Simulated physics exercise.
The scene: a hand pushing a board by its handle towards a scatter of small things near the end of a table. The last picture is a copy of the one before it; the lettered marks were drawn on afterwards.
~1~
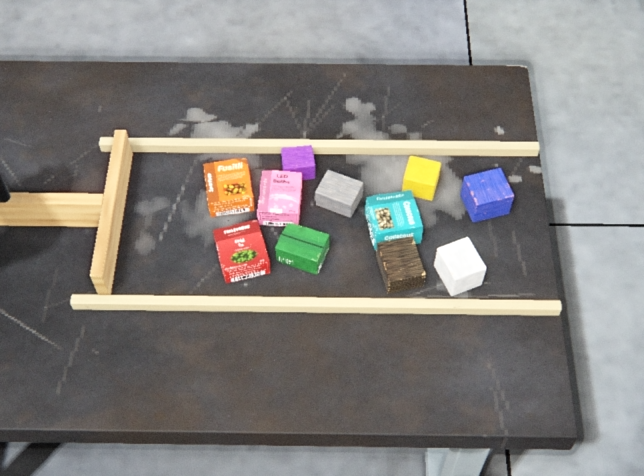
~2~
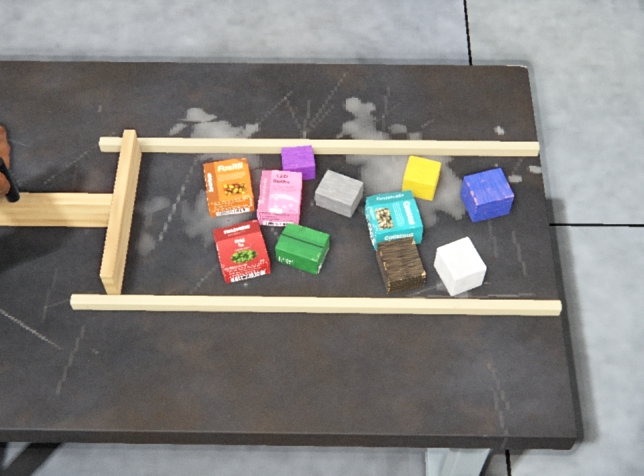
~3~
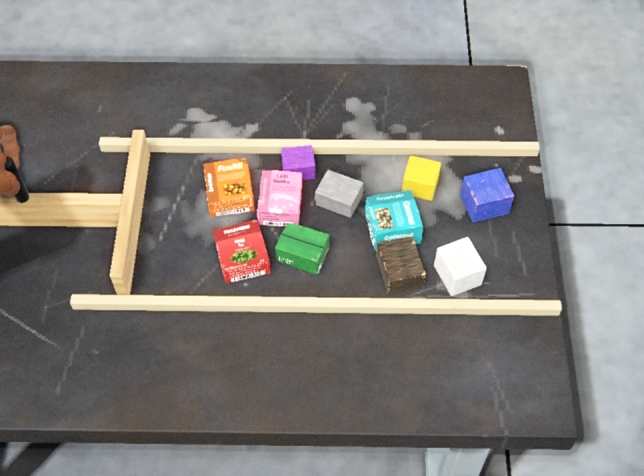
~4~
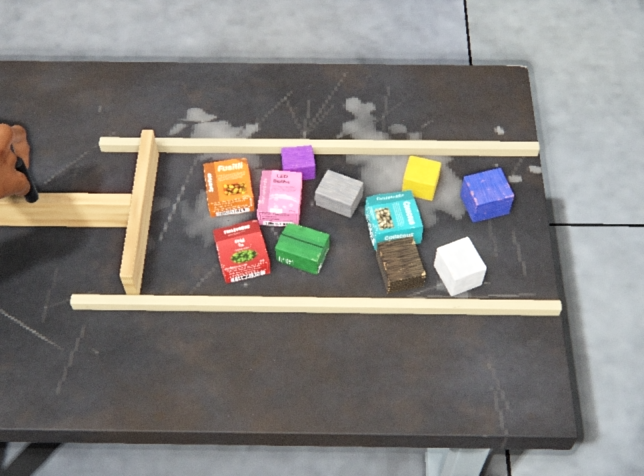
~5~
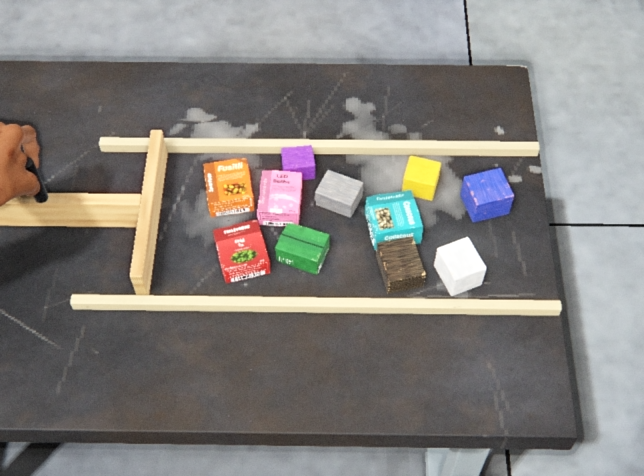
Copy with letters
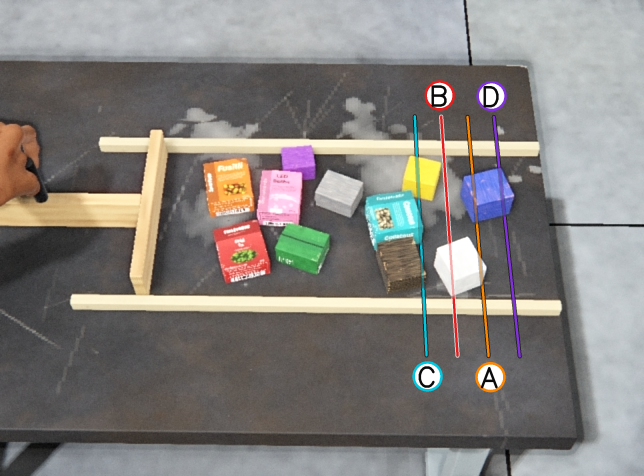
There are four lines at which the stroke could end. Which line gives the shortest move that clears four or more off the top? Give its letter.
At B, and not before.
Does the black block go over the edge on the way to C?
No.
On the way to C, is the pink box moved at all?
By then, yes.
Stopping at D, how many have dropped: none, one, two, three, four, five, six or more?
By then, six or more.
On the marked copy, A at (477, 227); B at (449, 226); C at (420, 226); D at (506, 227).
With B. Early on, board (255, 200); turquoise box (407, 218); purple block (324, 163).
Further on, board (363, 202); blue block (515, 194); white block (517, 276).
At the end, board (448, 203); white block over the edge; blue block over the edge; five fallen.
As for the rest, A drops five, but is farther than needed; C drops only three; D drops nine, but is farther than needed.
